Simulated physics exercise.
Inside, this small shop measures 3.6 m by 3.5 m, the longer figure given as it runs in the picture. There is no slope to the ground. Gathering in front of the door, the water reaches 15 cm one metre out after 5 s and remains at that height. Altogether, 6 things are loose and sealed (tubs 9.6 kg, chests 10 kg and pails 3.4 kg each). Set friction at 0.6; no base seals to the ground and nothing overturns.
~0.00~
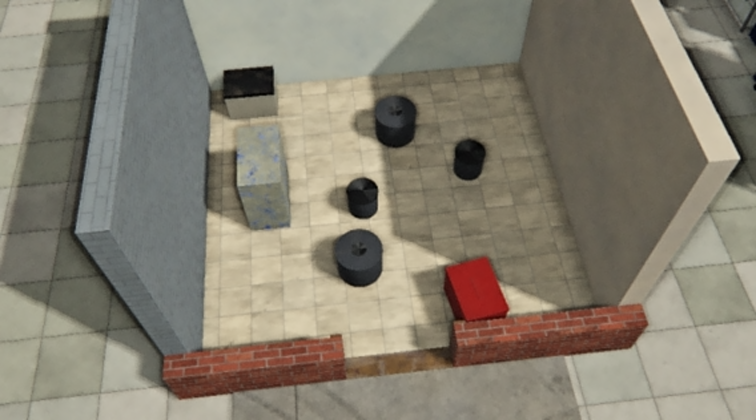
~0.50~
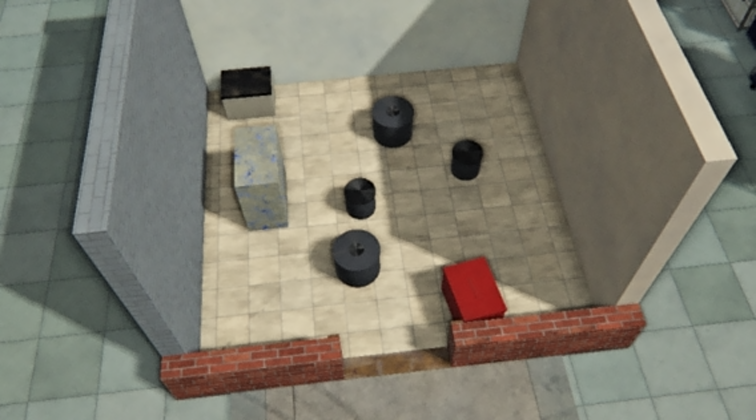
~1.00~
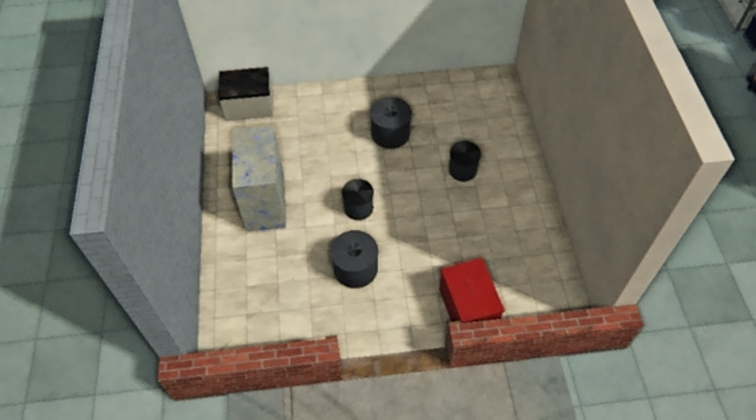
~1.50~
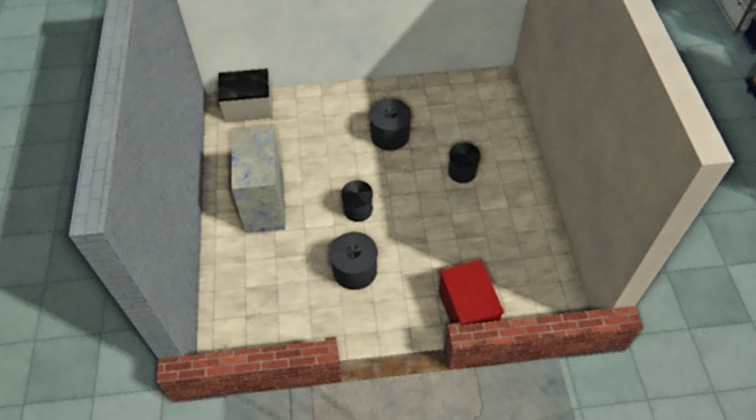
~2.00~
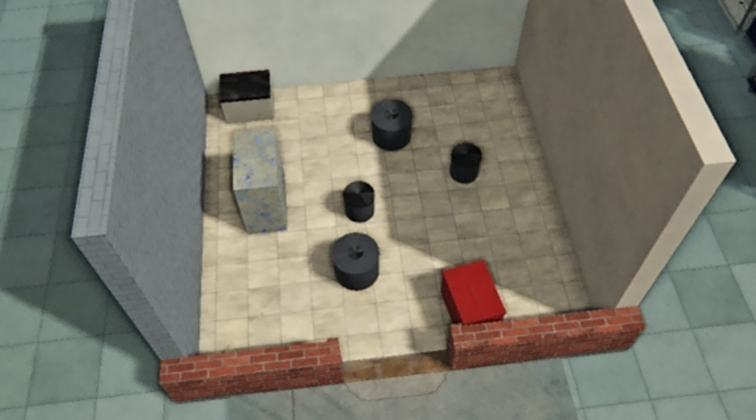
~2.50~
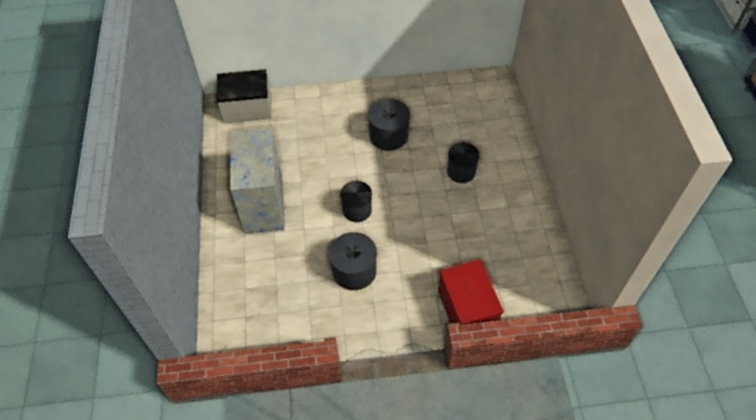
A small walled room holds a red chest, black pails and other blocks, all staying still.
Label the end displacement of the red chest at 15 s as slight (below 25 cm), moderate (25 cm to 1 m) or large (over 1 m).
Slight.
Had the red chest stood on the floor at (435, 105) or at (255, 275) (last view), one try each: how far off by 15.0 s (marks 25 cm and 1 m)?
In that order: It goes a long way; it shifts a modest distance.
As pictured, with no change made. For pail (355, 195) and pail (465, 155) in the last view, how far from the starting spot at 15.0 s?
They've ended up 200 cm and 100 cm away, in that order.
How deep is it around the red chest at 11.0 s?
Roughly 4 cm at that moment.
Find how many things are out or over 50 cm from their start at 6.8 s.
0.
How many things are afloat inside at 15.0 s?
The count is 6.
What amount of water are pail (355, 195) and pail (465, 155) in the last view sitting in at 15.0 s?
I'd put it at 10 cm and 6 cm respectively.
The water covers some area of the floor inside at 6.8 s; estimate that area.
The covered patch comes to about 8.5 m2.
After 3.5 s the red chest is near (471, 290), 0.0 m from its start, aground; 0 afloat.
After 6.8 s the red chest is near (471, 290), 0.0 m from its start, aground; 0 afloat.
After 11.0 s the red chest is near (471, 290), 0.0 m from its start, aground; 3 afloat.
After 15.0 s the red chest is near (481, 292), 0.1 m from its start, afloat; 6 afloat.
